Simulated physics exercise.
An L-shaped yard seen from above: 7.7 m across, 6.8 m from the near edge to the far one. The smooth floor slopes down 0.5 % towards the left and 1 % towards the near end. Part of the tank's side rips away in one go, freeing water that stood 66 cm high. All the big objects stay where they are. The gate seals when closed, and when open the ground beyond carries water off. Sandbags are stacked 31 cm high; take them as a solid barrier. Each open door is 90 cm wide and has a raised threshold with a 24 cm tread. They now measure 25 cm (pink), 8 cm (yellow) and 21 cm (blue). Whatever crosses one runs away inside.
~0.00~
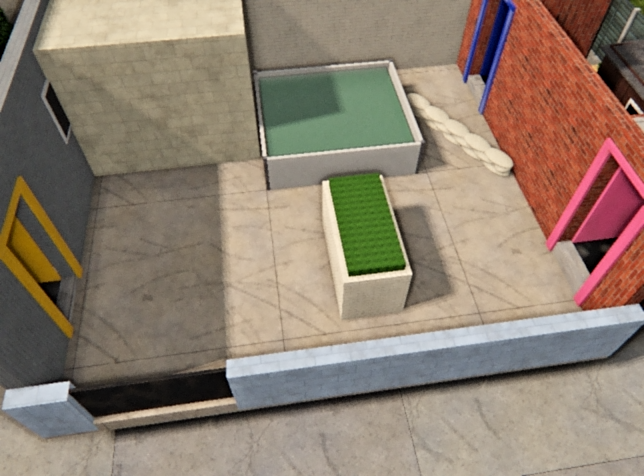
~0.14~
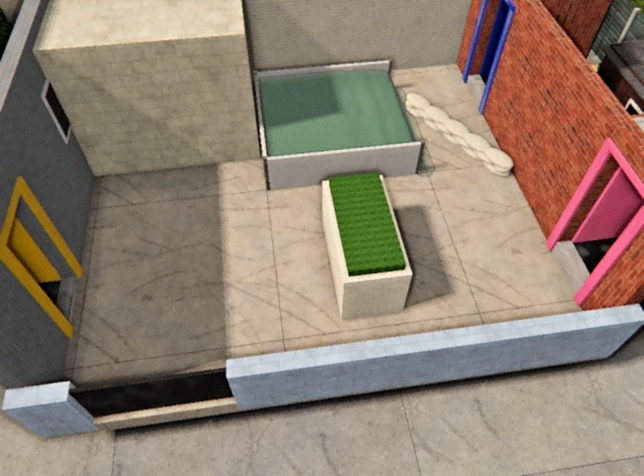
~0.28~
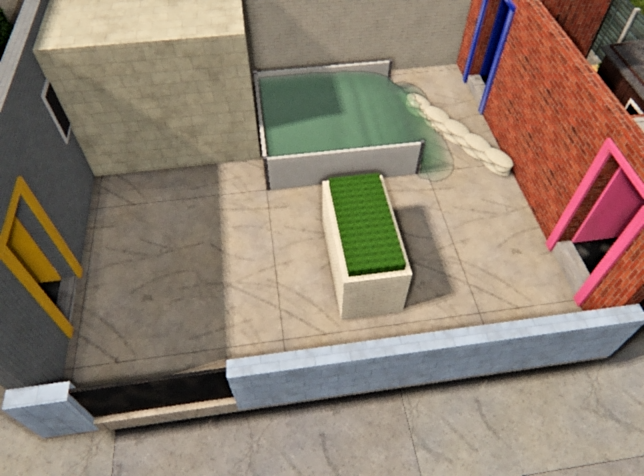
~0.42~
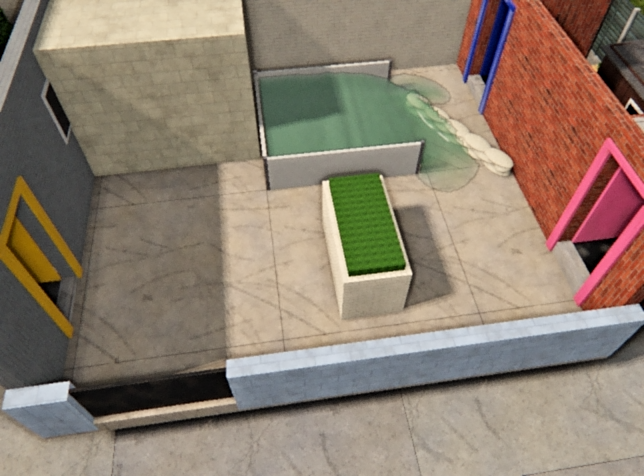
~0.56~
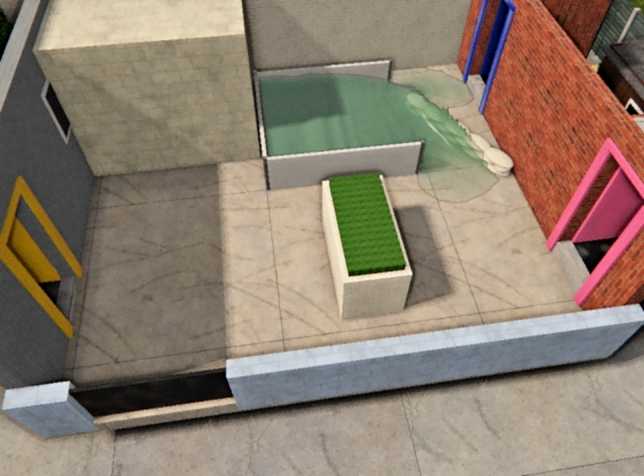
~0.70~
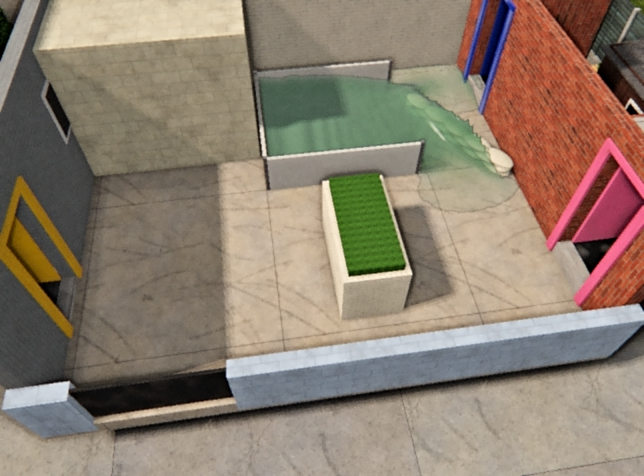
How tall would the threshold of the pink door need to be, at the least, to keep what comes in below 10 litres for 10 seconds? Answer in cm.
Close to 22 cm is just enough.
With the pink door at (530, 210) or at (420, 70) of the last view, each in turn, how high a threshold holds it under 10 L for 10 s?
About 22 and 27 cm.
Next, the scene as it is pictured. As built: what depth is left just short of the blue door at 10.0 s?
Some 16.5 cm.
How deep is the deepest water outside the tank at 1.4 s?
Roughly 48 cm.
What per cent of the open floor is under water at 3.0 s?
Near 40 per cent is wet.
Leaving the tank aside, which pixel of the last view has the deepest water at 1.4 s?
At about (417, 120).
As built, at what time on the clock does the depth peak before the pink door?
Near 4.5 s.
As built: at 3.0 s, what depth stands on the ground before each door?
Depths in cm: Pink 15, yellow 0, blue 22.
After 1.4 s water covers 20 % of the floor, deepest (48 cm) near (417, 120); 5 cm at the pink door, 0 litres in over its 25 cm threshold.
After 3.0 s water covers 40 % of the floor, deepest (44 cm) near (564, 339); 15 cm at the pink door, 0 litres in over its 25 cm threshold.
After 10.0 s water covers 95 % of the floor, deepest (22 cm) near (262, 96); 13 cm at the pink door, 4 litres in over its 25 cm threshold.
At the pink door as built, the water arrived by 1.4 s and peaked near 25 cm at 4.4 s.
Run again over the same 10 s with other heights there, 18 litres in over 19.5 cm, 2 litres over 26 cm. The limit of 10 litres is kept from about 22 cm up.
